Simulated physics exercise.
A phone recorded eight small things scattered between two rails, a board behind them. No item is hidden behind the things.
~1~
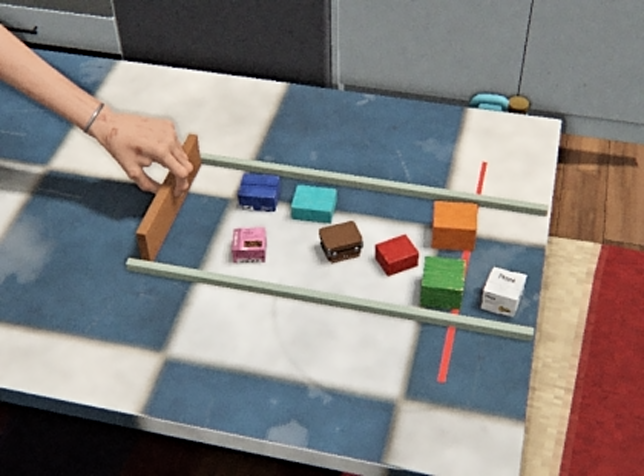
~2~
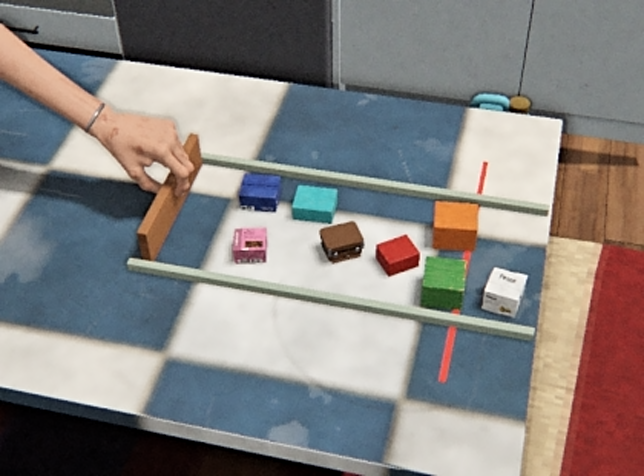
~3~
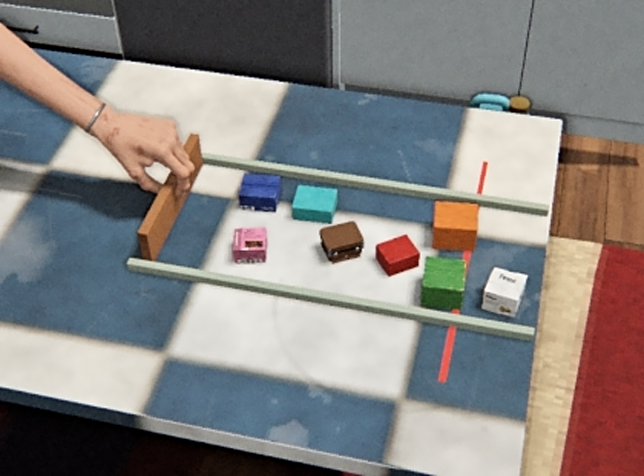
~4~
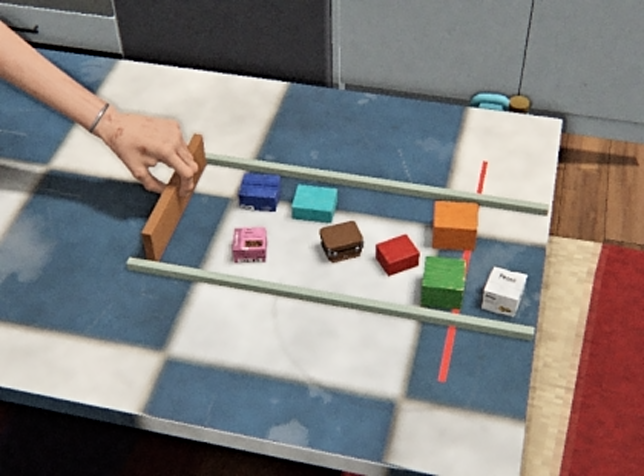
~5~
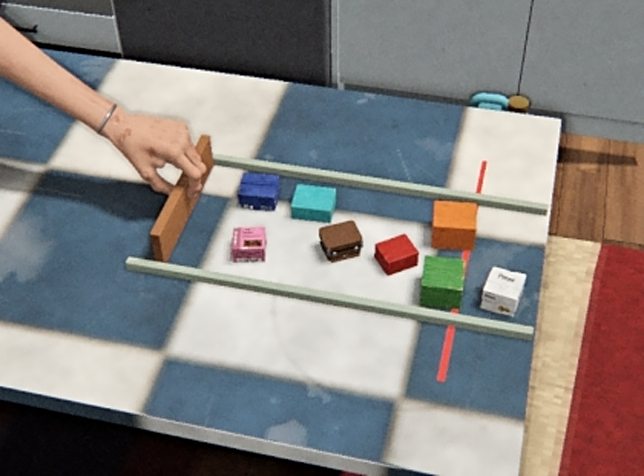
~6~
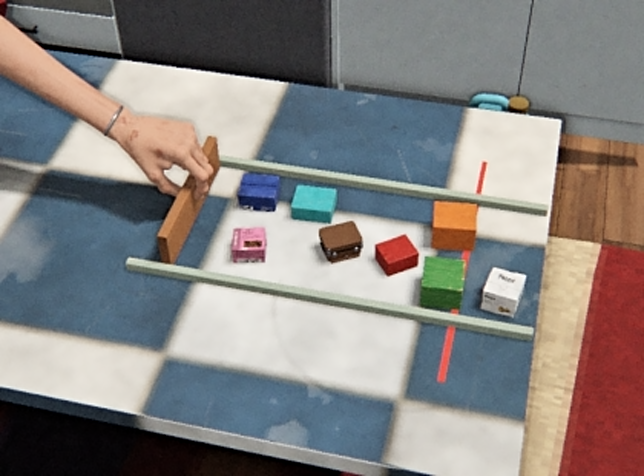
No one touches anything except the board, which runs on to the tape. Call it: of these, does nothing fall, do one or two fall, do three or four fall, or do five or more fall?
One or two fall.
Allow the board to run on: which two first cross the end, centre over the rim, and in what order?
Earliest first: The white box, then the orange block.
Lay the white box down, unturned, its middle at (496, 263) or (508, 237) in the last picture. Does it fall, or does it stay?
The white box falls; comes down.
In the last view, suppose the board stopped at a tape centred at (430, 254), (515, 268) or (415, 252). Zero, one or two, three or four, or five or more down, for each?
Tape by tape, the falls would be: No fall at all, then five or over, then no fall at all.
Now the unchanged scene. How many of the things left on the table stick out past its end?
I get 2.
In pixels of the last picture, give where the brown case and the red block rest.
The first comes to rest at (484, 254), and the second at (510, 275).
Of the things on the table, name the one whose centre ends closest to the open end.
The green block winds up nearest.
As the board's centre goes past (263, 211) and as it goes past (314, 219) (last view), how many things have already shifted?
In order, the tallies are 3 and 4.
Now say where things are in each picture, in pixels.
In the first frame, white box (504, 292); green block (443, 283); orange block (454, 226); board (171, 197); tape (465, 260).
In the second frame, green block (444, 283); red block (398, 255).
In the third frame, orange block (455, 226); board (172, 197).
In the fourth frame, white box (504, 292); blue box (260, 192).
In the fifth frame, green block (443, 283); turquoise block (314, 204).
In the sixth frame, white box (503, 292); green block (443, 283); orange block (454, 226); board (191, 199); tape (465, 260).
Soon after, none off yet; white box at rest near (503, 292); green block at rest near (443, 283); orange block at rest near (454, 226).
After that, none off yet; white box at rest near (503, 292); green block at rest near (443, 283); orange block at rest near (458, 227).
And then, none off yet; white box displaced about its own width near (531, 300); green block displaced about its own width near (487, 295); orange block displaced well along near (532, 240).
In the end, the number that fall off is one or two; gone, orange block and white box.
